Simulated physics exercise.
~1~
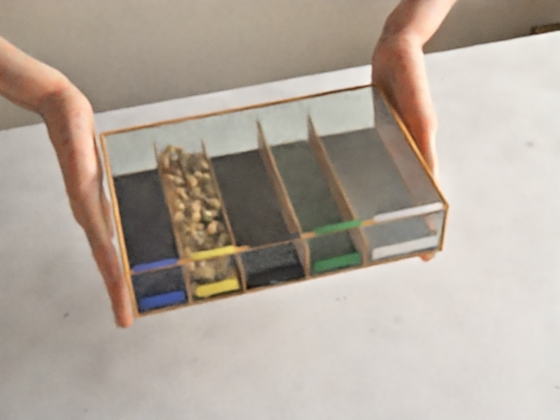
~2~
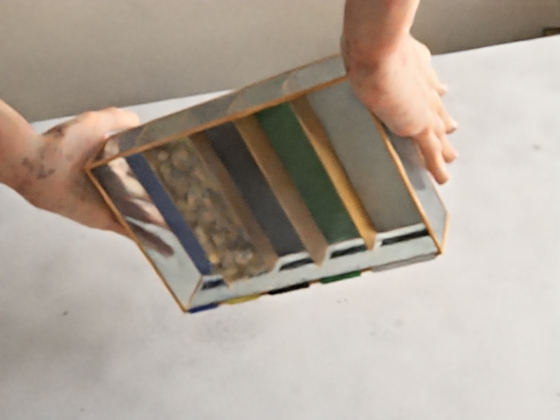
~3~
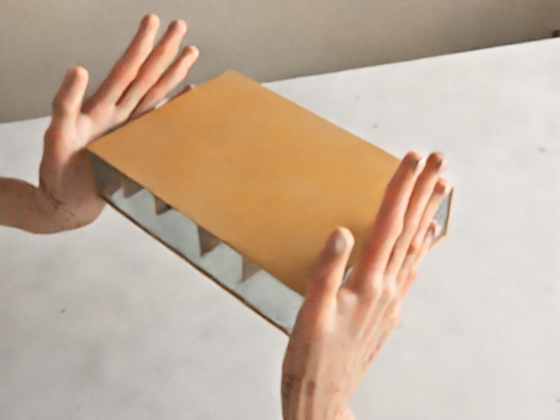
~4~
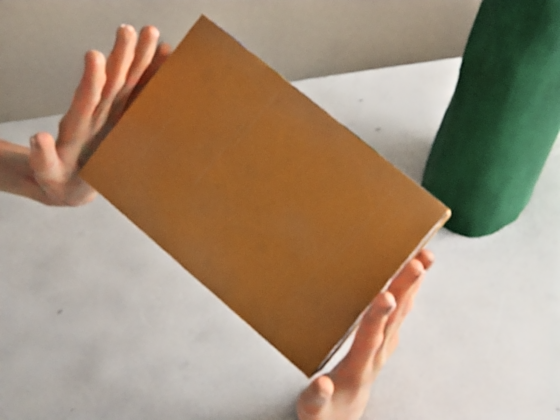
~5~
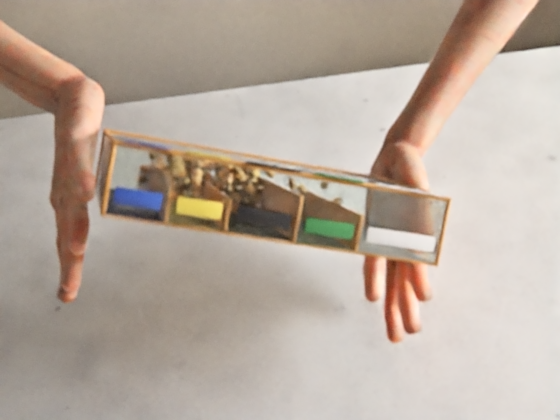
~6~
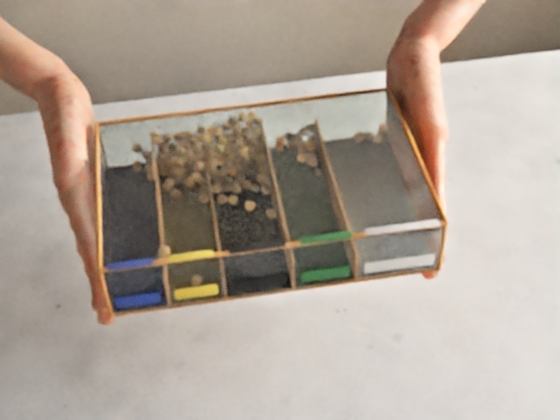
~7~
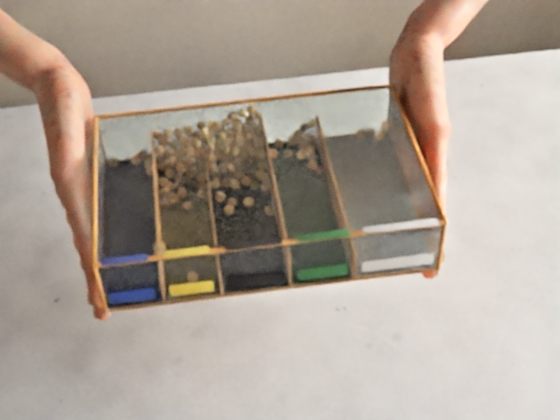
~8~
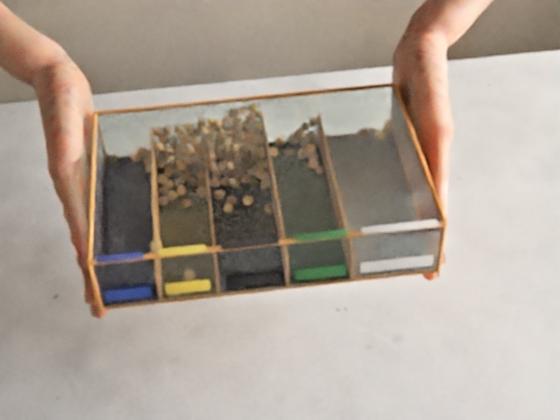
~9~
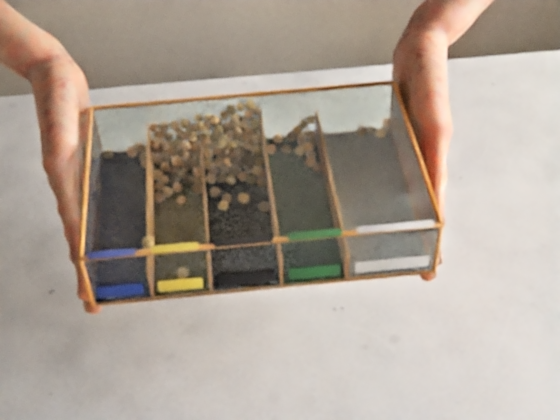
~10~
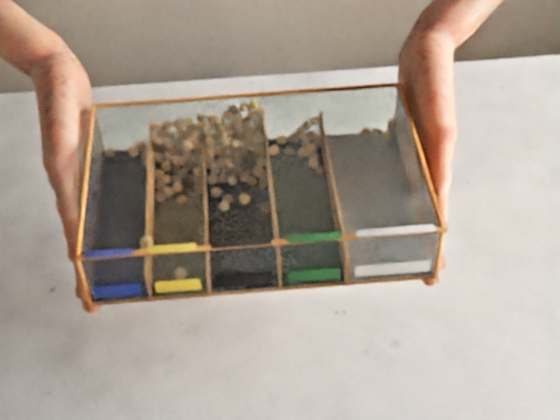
At the start, two hands hold a shallow, clear-lidded box above a pale table, its chickpeas gathered in the compartment marked yellow. The hands tip the box over until its plain tan underside faces the viewer, and a green object briefly appears at the right. They keep turning it until the row of coloured labels faces forward and the lid comes back into view. Now upright, the box shows chickpeas spread mostly across the yellow and black compartments, with fewer in green and blue. The hands hold it there, and the pieces lie still.
